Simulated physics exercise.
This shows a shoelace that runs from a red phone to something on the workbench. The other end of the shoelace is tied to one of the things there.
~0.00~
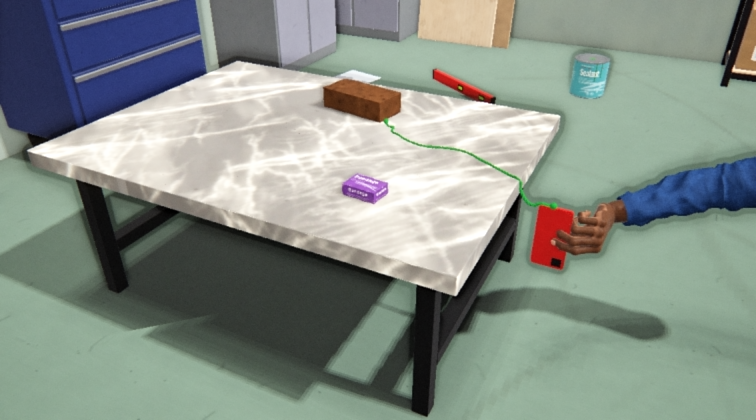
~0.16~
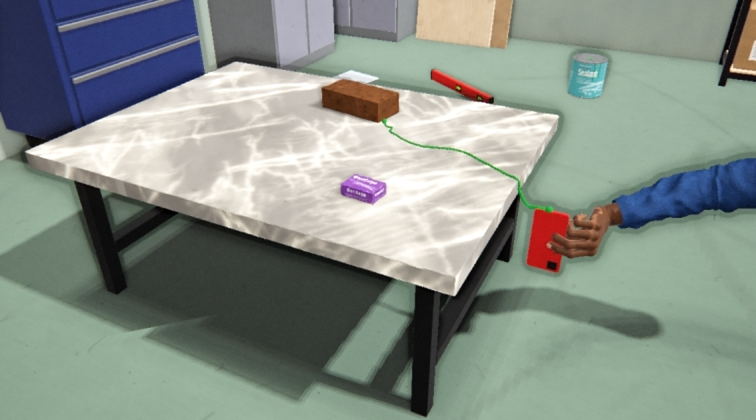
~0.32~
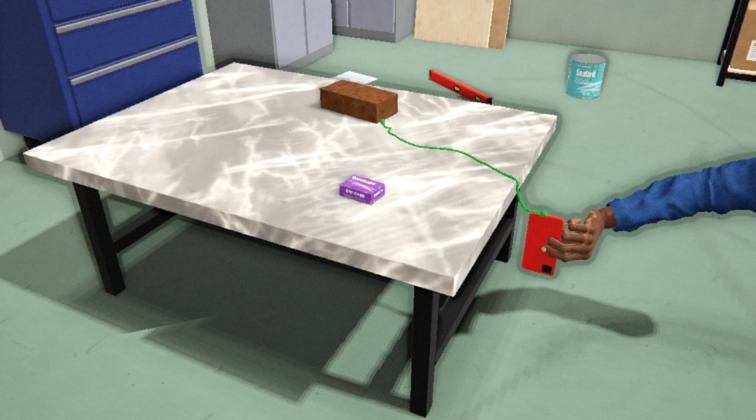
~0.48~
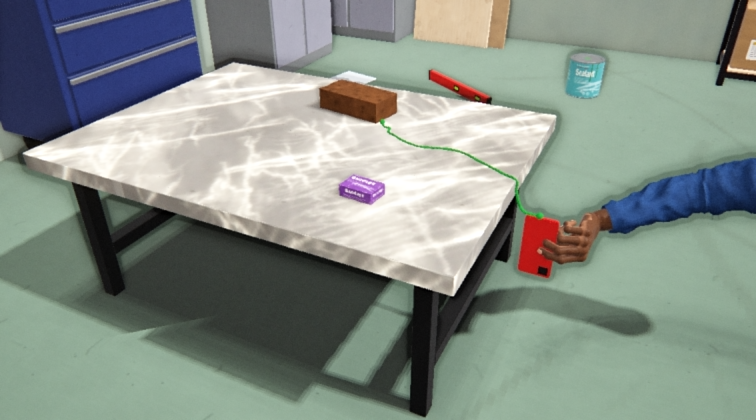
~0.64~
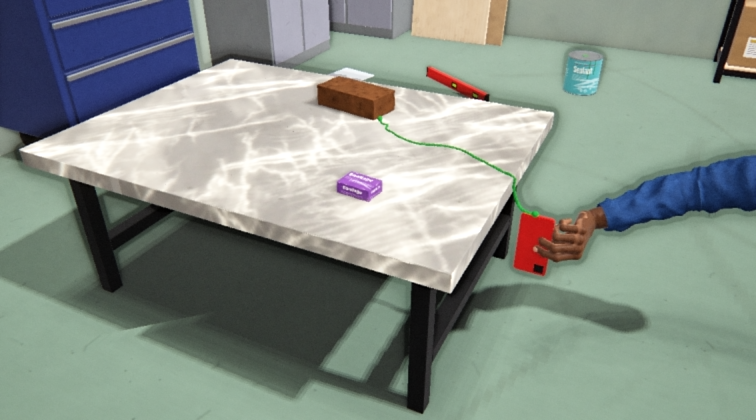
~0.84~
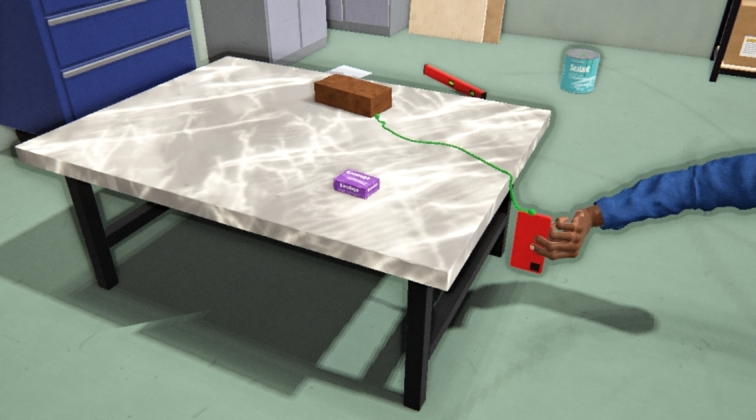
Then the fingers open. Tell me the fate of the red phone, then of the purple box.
So the red phone is left hanging while the purple box holds its position.
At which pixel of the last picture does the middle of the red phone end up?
Around (494, 249).
After 1.74 s, phone below the edge near (526, 263); brick unmoved; box unmoved.
At rest, phone below the edge near (495, 249); brick unmoved; box unmoved. The red phone hangs in the air and the purple box remains where it stands.
